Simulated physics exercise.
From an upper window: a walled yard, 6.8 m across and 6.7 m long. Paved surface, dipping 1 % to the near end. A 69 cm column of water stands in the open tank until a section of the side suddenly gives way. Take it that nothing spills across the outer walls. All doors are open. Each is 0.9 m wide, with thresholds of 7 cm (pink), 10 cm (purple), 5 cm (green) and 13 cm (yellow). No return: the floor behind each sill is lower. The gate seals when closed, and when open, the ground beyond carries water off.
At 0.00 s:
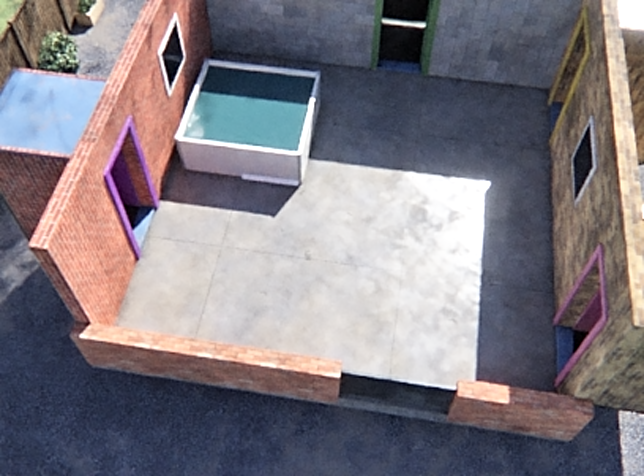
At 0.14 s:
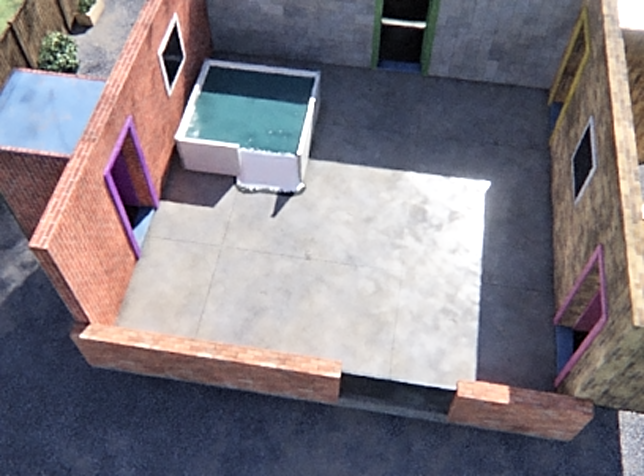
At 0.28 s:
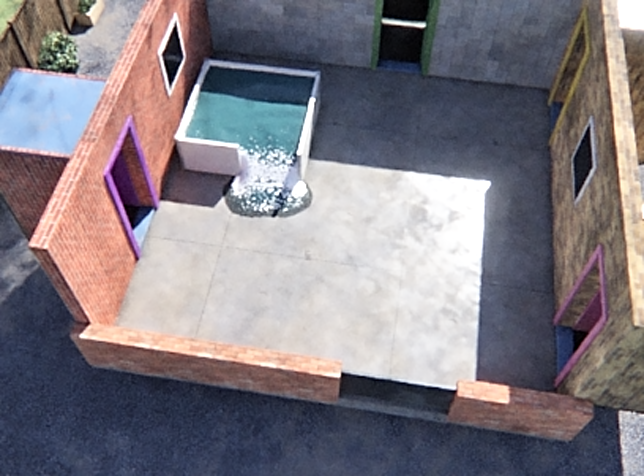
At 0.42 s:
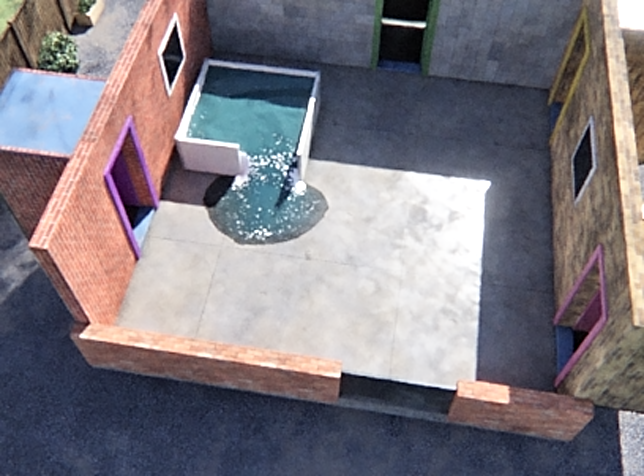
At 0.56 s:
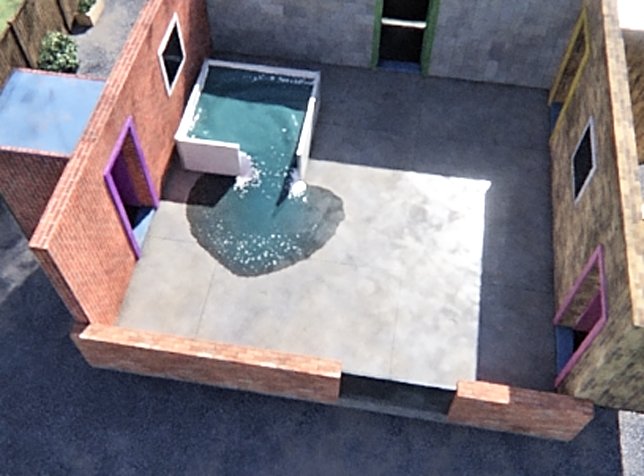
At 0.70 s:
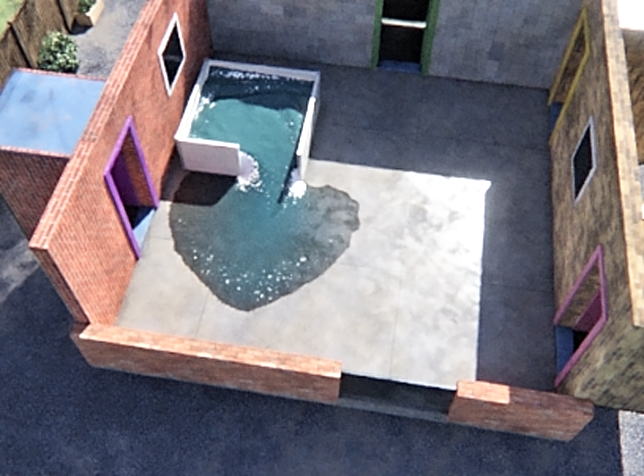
Water poured out through a gap in the front of a white-walled open tank in a walled yard, foaming at first, then spread across the pale paving in a wide, dark, growing pool.
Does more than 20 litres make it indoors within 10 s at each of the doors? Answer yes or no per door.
Pink door, yes; purple door, no; green door, no; yellow door, no.
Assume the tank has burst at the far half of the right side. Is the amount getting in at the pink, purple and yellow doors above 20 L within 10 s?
Pink: Exceeding the limit; purple: Within the limit; yellow: Exceeding the limit.
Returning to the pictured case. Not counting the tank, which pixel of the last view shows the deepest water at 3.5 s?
Roughly pixel (540, 413).
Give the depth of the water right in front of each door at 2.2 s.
Door by door, in cm: Pink reads 0, purple reads 3, green reads 0, yellow reads 0.
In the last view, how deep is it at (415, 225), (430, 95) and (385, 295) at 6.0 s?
Roughly 1, 0, 6 cm.
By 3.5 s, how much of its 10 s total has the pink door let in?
Around 5 percent.
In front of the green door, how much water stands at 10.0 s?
4.0 cm.
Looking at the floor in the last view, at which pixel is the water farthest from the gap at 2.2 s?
Location: Approx. (490, 405) in the last view.
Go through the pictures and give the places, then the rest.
The open tank at (251, 108) is whole and still, 69 cm deep, in the first frame.
Water pours out at (270, 167) and has run 0.6 m, to (239, 184); typically 9 cm deep outside, 69 cm at the open tank's back, in the second frame.
Water pours out at (270, 169) and has run 0.9 m, to (232, 205); typically 11 cm deep outside, 69 cm at the open tank's back, in the third frame.
The front is at (241, 239), 1.4 m from the gap at (270, 170); 2.0 m2 of floor is under water; 69 cm left at the back of the open tank, in the fourth frame.
Water pours out at (270, 170) and has run 2.0 m, to (239, 271); typically 6 cm deep outside, 64 cm at the open tank's back, in the fifth frame.
The front is at (249, 306), 2.6 m from the gap at (270, 170); 5.2 m2 of floor is under water; 57 cm left at the back of the open tank, in the sixth frame.
After 1.4 s water covers 30 % of the floor and is deepest (38 cm) near (279, 186); pink door not reached, purple door 6 cm at the sill, 0 L in, green door not reached, yellow door not reached.
After 2.2 s water covers 40 % of the floor and is deepest (35 cm) near (119, 347); pink door not reached, purple door 3 cm at the sill, 0 L in, green door not reached, yellow door not reached.
After 3.5 s water covers 45 % of the floor and is deepest (28 cm) near (540, 413); pink door 17 cm at the sill, 6 L in, purple door 8 cm at the sill, 0 L in, green door not reached, yellow door not reached.
After 6.0 s water covers 60 % of the floor and is deepest (20 cm) near (553, 415); pink door 17 cm at the sill, 112 L in, purple door 8 cm at the sill, 2 L in, green door not reached, yellow door not reached.
After 10.0 s water covers 90 % of the floor and is deepest (14 cm) near (490, 405); pink door 12 cm at the sill, 209 L in, purple door 7 cm at the sill, 2 L in, green door 4 cm at the sill, 0 L in, yellow door 5 cm at the sill, 0 L in.
